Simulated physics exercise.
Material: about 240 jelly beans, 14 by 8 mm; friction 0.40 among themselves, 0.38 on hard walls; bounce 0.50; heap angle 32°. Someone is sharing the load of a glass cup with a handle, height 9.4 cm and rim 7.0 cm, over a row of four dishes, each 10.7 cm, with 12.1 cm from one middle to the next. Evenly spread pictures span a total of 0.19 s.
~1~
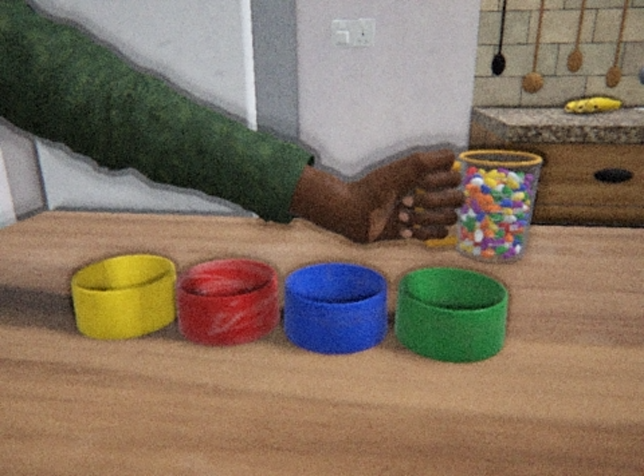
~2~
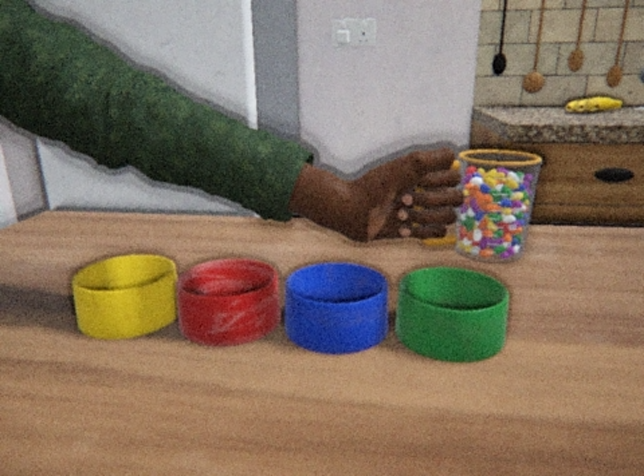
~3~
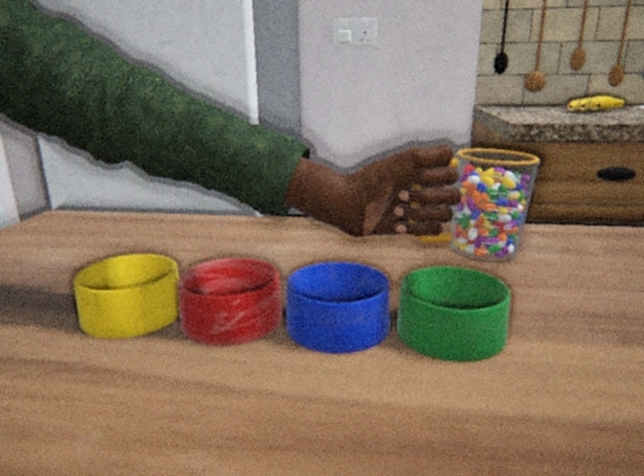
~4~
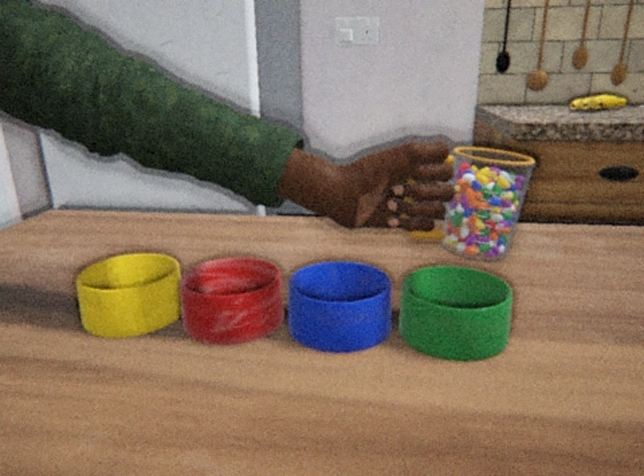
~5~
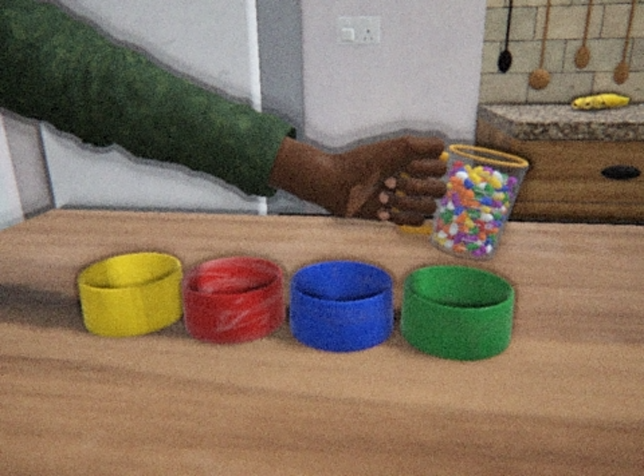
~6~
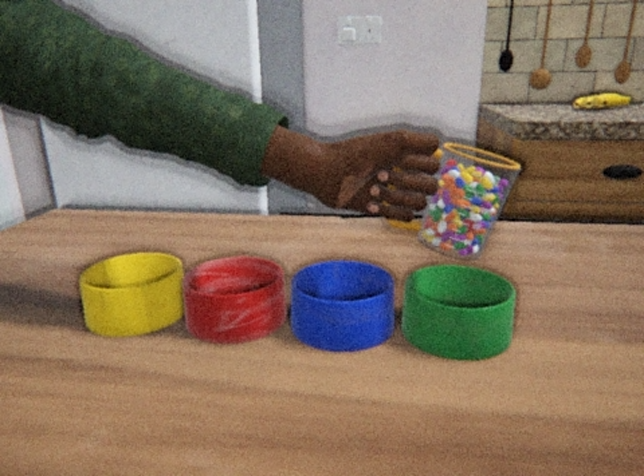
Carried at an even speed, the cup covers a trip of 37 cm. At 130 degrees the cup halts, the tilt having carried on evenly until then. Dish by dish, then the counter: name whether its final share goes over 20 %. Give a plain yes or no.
Red - yes, blue - no, green - no, yellow - no, counter - no.
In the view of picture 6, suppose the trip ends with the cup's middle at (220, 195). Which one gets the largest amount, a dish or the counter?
That'd be red, it takes the most.
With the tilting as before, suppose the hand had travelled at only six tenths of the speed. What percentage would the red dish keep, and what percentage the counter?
Red: 0; counter: 0.
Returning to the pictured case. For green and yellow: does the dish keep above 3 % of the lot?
For the green dish, no, it doesn't; for the yellow dish, no, it doesn't.
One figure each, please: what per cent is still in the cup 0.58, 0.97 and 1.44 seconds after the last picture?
Series: 100 / 60 / 0 per cent.
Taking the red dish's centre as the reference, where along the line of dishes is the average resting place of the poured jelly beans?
About 1 cm, toward higher x.
Then, 0.58 s after the last picture, tilt 80 degrees; cup holds 100 %.
Then, 0.97 s after the last picture, tilt 125 degrees; cup holds 60 %, red 25 %, blue 10 %.
Then, 1.44 s after the last picture, tilt 130 degrees; cup holds 0 %, red 85 %, blue 10 %.
In the end, red 85 %, blue 10 %, green 0 %, yellow 0 %, counter 5 %.
